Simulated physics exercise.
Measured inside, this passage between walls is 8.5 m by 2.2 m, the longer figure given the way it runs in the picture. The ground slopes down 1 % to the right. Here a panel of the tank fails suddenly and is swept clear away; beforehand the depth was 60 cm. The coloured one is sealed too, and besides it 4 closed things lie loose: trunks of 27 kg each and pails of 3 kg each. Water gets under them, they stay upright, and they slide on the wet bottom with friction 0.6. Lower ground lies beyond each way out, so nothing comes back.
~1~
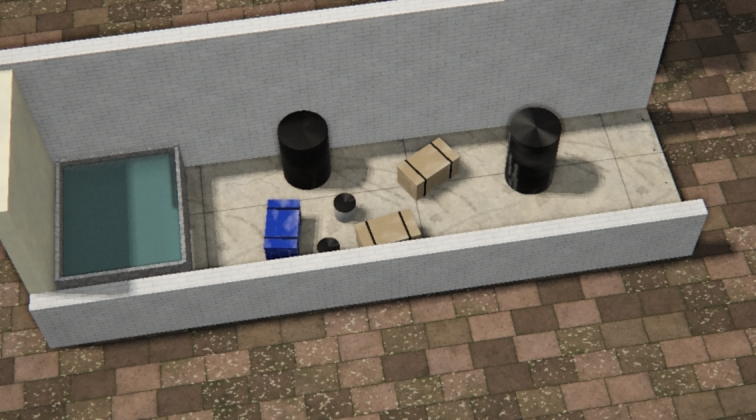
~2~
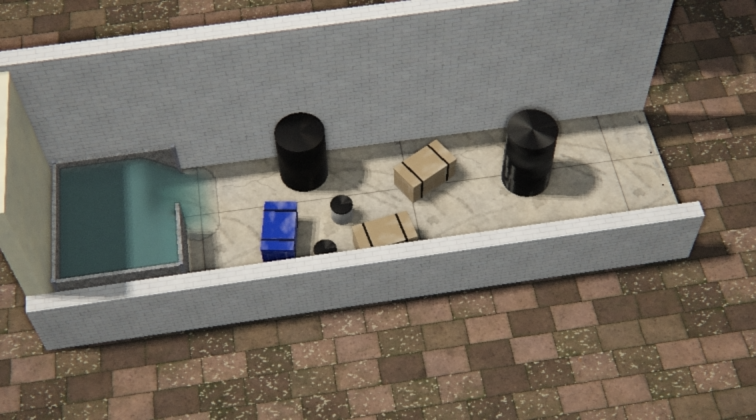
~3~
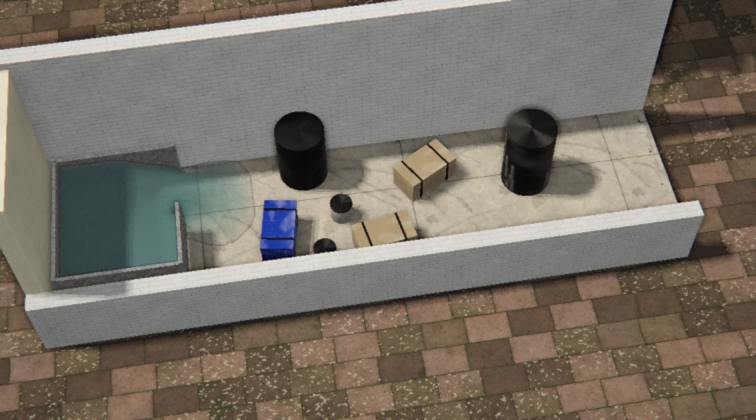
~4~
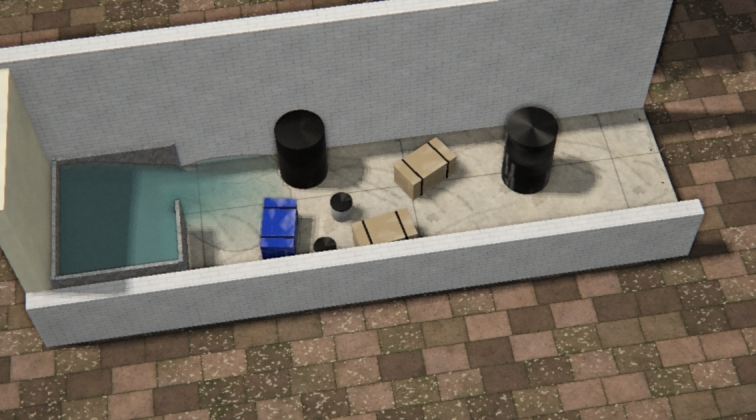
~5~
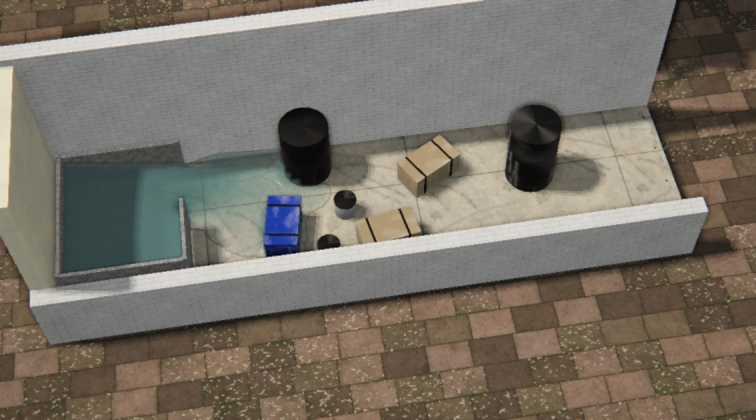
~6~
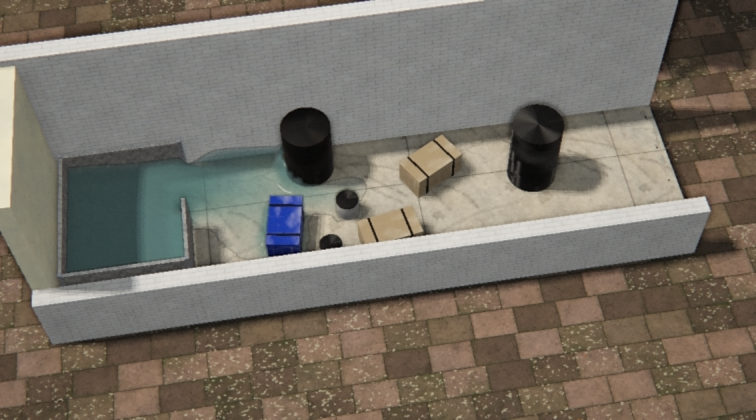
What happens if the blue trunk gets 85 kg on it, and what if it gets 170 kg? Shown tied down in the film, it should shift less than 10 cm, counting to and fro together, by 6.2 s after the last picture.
Only 170 kg holds it in place.
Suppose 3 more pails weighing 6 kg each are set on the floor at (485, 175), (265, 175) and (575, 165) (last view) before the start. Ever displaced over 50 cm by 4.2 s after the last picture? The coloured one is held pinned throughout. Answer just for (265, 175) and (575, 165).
Going in order, that's too far and then not that far.
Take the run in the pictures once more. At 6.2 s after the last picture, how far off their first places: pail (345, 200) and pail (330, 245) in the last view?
In turn they sit 250 cm and 400 cm away.
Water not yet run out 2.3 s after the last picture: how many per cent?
Remaining: Approx. 100 per cent.
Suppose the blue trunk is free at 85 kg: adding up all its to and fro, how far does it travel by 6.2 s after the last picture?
100 cm, roughly.
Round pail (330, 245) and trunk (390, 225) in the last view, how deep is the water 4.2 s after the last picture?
5 and 8 cm.
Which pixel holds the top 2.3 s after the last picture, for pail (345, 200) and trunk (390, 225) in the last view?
Around (500, 168) and (448, 217).
Then, 0.6 s after the last picture the blue trunk would be 1 cm from its start with 85 kg and 0 cm from its start with 170 kg; 10 cm of water round it then.
Then, 2.3 s after the last picture the blue trunk would be 62 cm from its start with 85 kg and 0 cm from its start with 170 kg; 13 cm of water round it then.
Then, 4.2 s after the last picture the blue trunk would be 80 cm from its start with 85 kg and 0 cm from its start with 170 kg; 11 cm of water round it then.
Then, 6.2 s after the last picture the blue trunk would be 80 cm from its start with 85 kg and 0 cm from its start with 170 kg; 9 cm of water round it then.
